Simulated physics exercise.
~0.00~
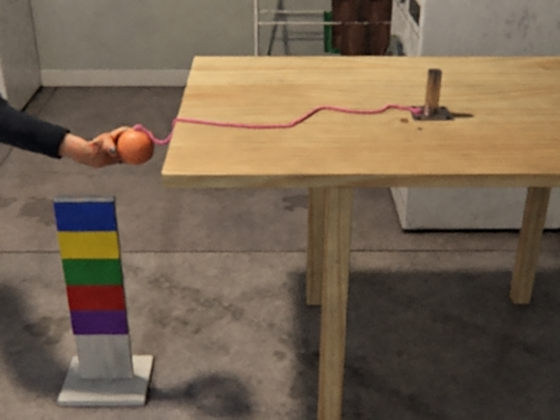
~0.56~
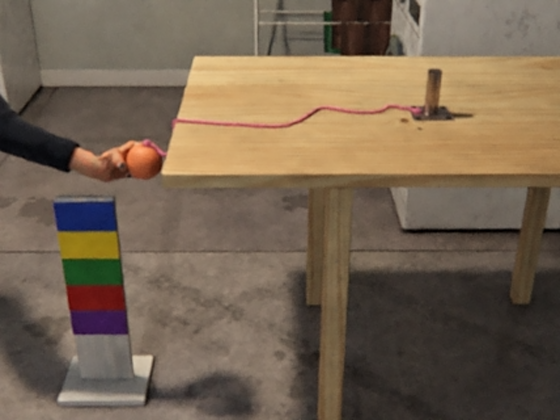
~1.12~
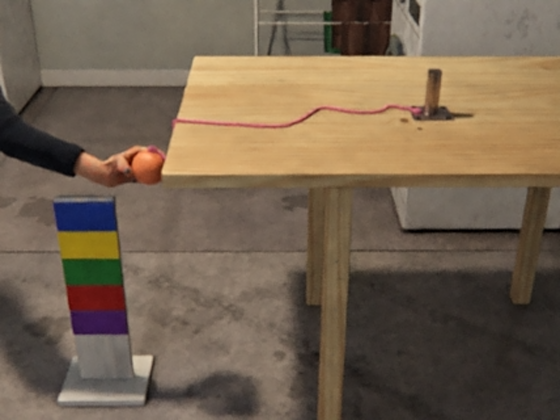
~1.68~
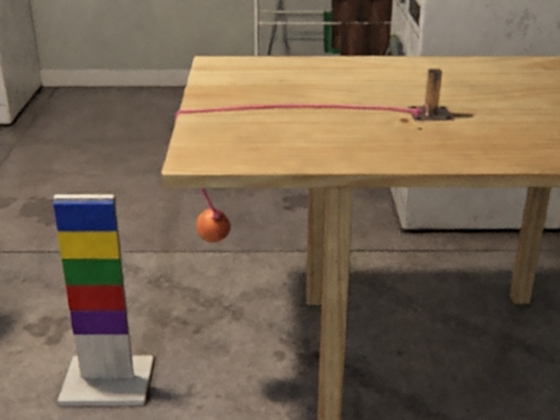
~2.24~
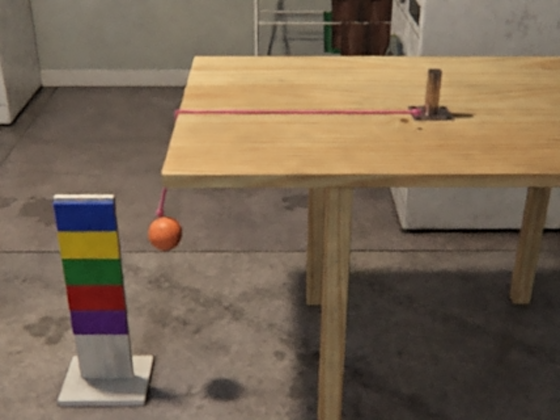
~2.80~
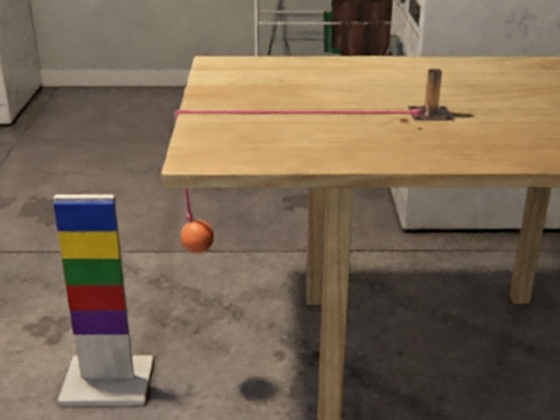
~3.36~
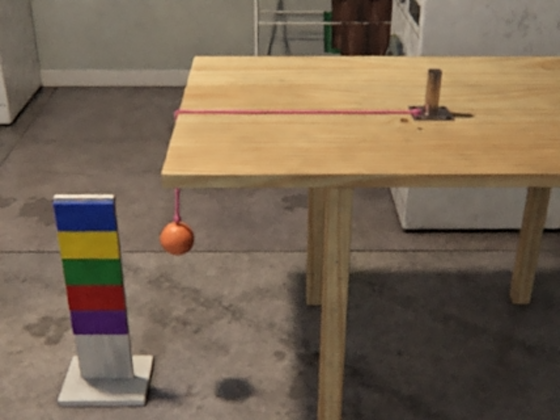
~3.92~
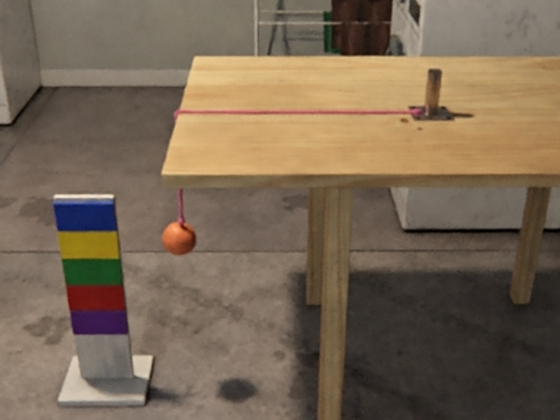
At the start, a hand holds an orange just off the left edge of a wooden table, with a slack pink cord running back across the top to a small upright post. A stand with blue, yellow, green, red and purple bands stands on the floor to the left. The hand moves the orange slightly right and down, then lets go and draws away. The orange drops below the edge and swings to the right as the cord pulls straight. It swings back left, then right again, in shrinking swings. Finally it hangs nearly still, its centre level with the yellow band.
